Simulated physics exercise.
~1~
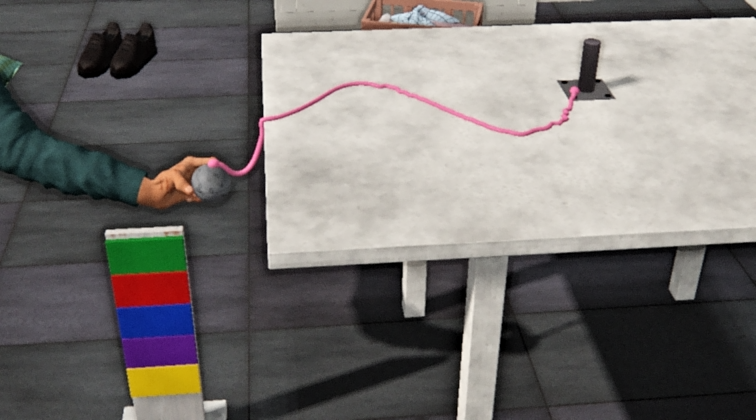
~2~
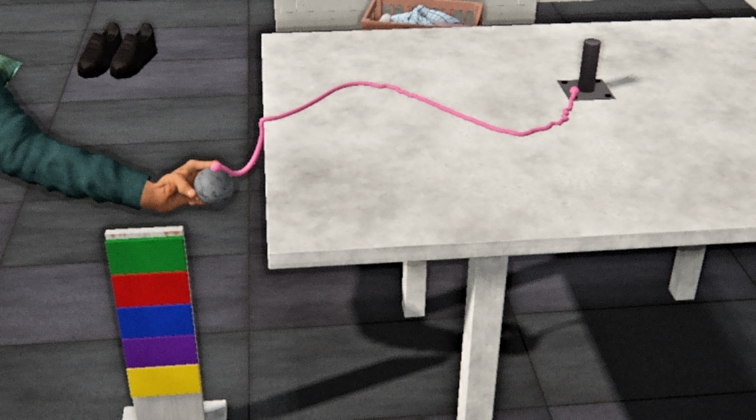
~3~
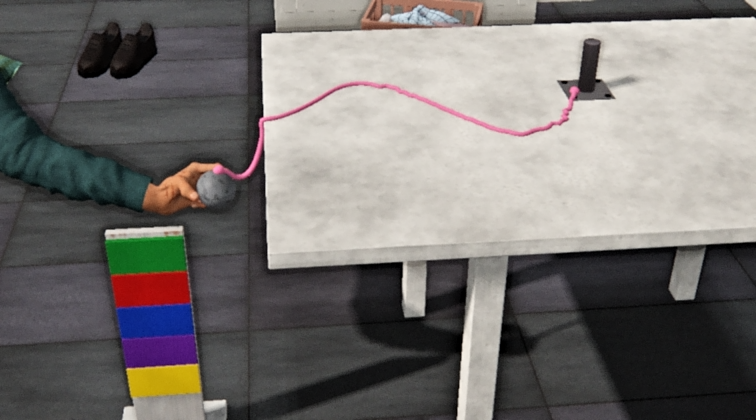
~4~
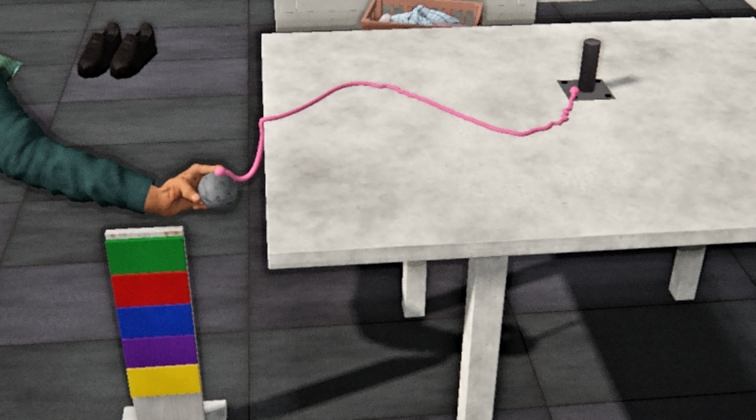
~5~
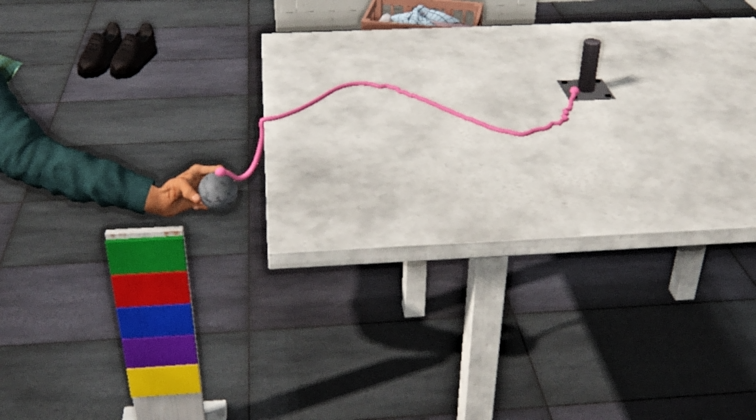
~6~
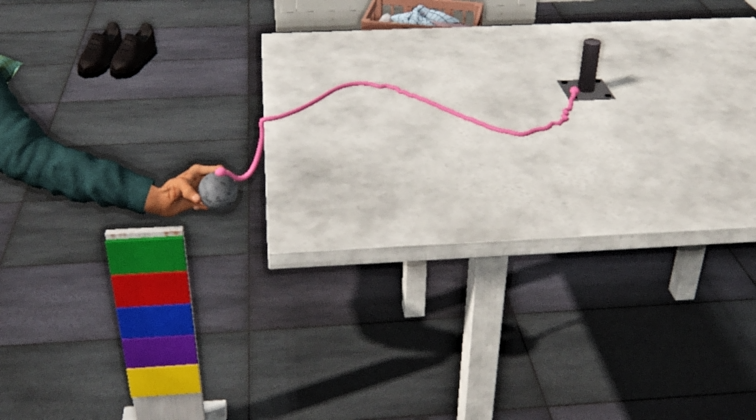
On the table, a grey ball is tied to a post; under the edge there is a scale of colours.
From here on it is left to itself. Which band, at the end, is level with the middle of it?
The middle is level with purple.
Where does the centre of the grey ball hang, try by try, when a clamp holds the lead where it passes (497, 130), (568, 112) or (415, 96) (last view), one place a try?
Going through the tries, I'd expect close to (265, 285), (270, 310) and lastly (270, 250).
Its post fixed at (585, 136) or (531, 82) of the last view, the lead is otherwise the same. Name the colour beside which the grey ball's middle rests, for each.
Going case by case, it's yellow and then yellow.
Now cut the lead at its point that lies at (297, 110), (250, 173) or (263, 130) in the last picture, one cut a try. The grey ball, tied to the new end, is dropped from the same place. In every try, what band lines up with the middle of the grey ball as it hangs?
Going cut by cut, you'd get green, then blue, then red.
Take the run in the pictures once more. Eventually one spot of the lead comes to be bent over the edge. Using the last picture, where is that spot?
That spot is roughly at (369, 84).
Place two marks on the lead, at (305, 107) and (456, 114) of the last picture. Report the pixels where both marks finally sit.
In that view they sit near (270, 206) and near (378, 112).
Early on, ball near (264, 324); level with purple.
Midway, ball near (285, 331); level with purple.
Finally, ball near (278, 333); level with purple. The purple one.
